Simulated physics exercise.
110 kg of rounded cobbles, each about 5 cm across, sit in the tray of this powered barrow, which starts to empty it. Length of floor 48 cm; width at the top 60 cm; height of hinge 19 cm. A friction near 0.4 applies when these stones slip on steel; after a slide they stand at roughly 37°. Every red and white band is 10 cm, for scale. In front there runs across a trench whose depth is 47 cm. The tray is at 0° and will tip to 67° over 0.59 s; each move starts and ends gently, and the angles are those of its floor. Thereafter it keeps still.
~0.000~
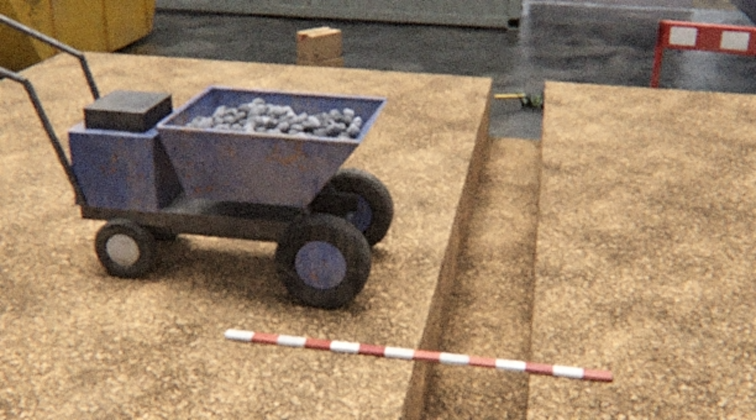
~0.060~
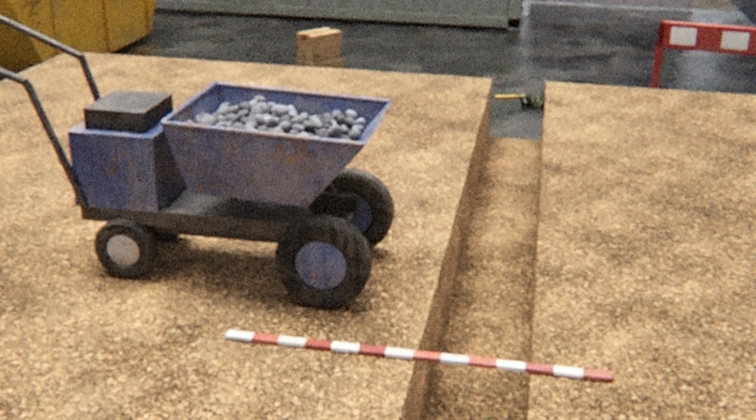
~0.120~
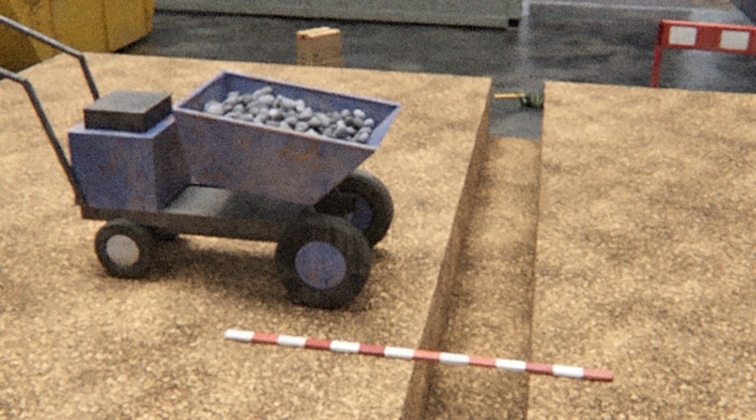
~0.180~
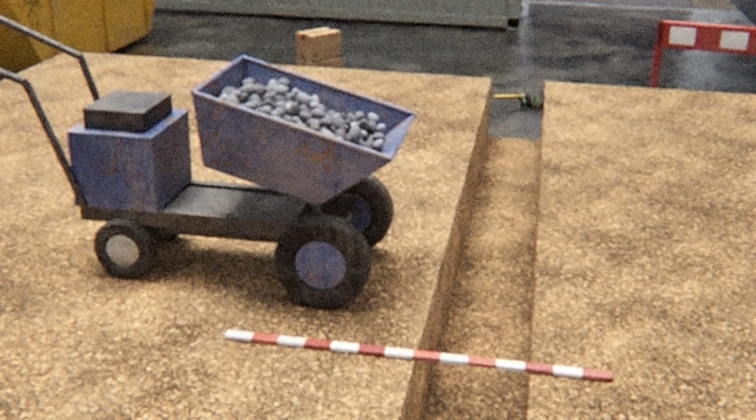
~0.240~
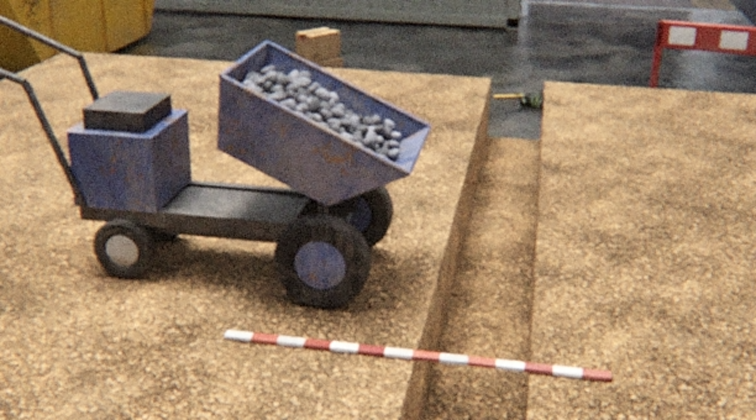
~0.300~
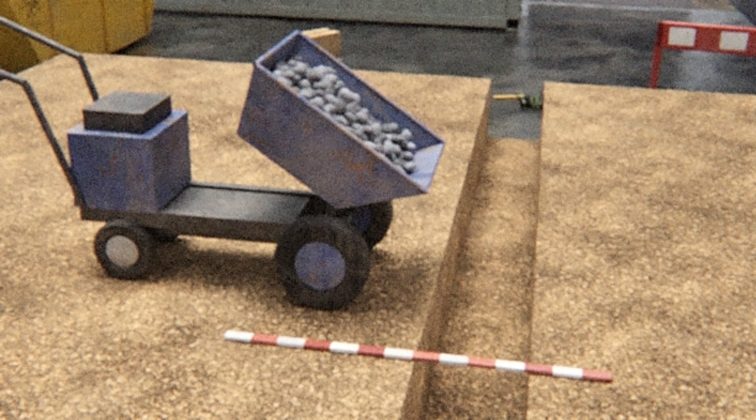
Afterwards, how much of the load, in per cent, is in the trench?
About 63 per cent.
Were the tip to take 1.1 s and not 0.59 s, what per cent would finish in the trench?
In that case some 85 per cent.
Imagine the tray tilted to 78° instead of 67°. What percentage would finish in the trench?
Trench share: Approx. 65%.
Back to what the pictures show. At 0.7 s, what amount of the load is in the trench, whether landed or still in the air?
I'd put it near 20 per cent.
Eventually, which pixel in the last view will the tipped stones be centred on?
About (513, 371).
After 0.4 s the floor is at 56°; 100 % in the tray; the foremost stones are at (435, 198).
After 0.7 s the floor is at 67°; 80 % in the tray, 20 % in the trench, 1 % past the trench; the foremost stones are at (536, 267).
After 1.0 s the floor is at 67°; 24 % in the tray, 38 % in the trench, 37 % past the trench; the foremost stones are at (715, 310).
After 3.0 s the floor is at 67°; 0 % in the tray, 63 % in the trench, 37 % past the trench; the foremost stones are past the picture's edge.
